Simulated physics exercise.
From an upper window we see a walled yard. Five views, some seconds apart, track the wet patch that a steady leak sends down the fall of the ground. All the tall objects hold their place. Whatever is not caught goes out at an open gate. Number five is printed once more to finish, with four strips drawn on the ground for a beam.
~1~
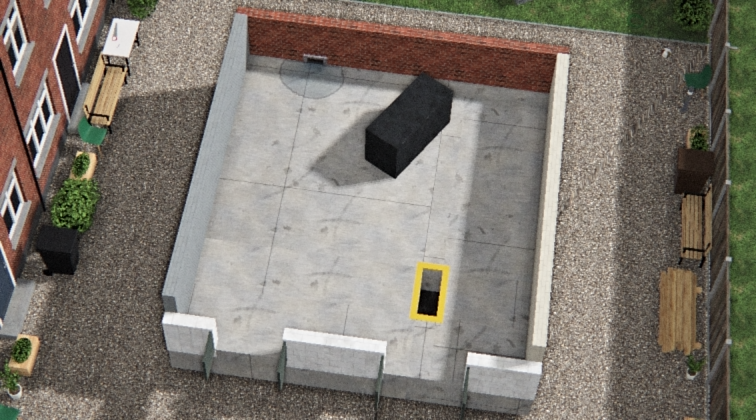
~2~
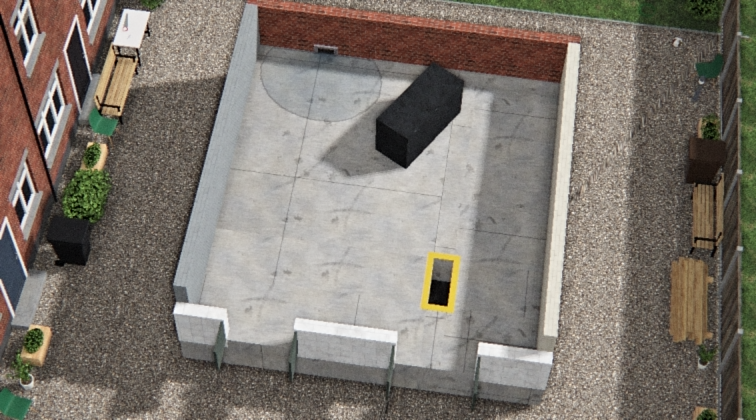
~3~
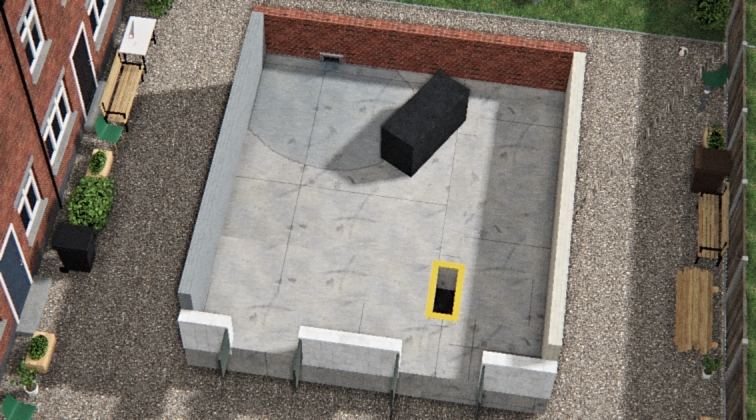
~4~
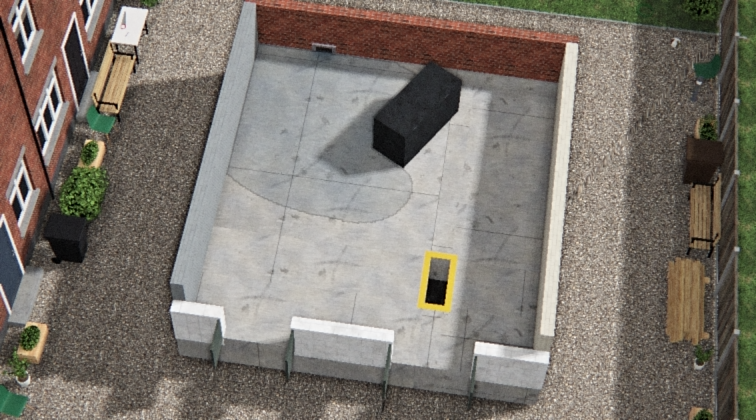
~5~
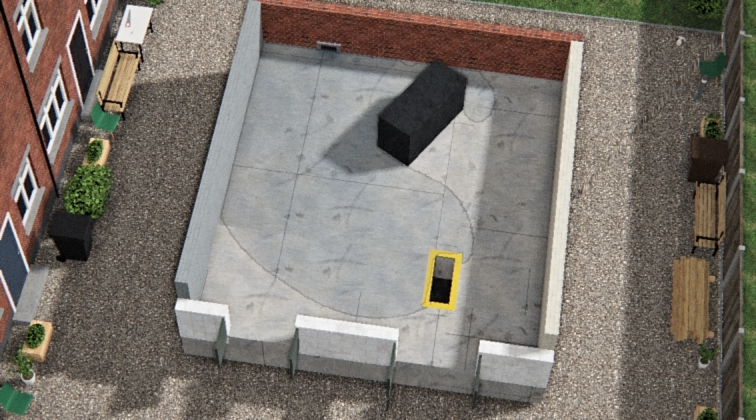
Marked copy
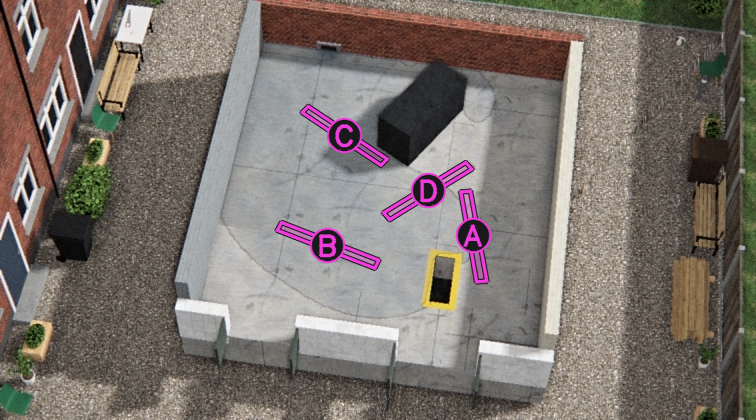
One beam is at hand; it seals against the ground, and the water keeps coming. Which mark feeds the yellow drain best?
B.
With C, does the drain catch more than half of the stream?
No.
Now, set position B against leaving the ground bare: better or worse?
Better.
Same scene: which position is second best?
It is A.
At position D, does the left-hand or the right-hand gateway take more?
The right one.
In magenta, A from (465, 191) to (481, 281); B from (279, 226) to (376, 264); C from (305, 109) to (384, 162); D from (386, 216) to (468, 165).
With A, about 31 % of the stream goes into the yellow drain, about 68 % out by the gates.
With B, about 49 % of the stream goes into the yellow drain, about 50 % out by the gates.
With C, about 24 % of the stream goes into the yellow drain, about 74 % out by the gates.
With D, about 23 % of the stream goes into the yellow drain, about 75 % out by the gates.
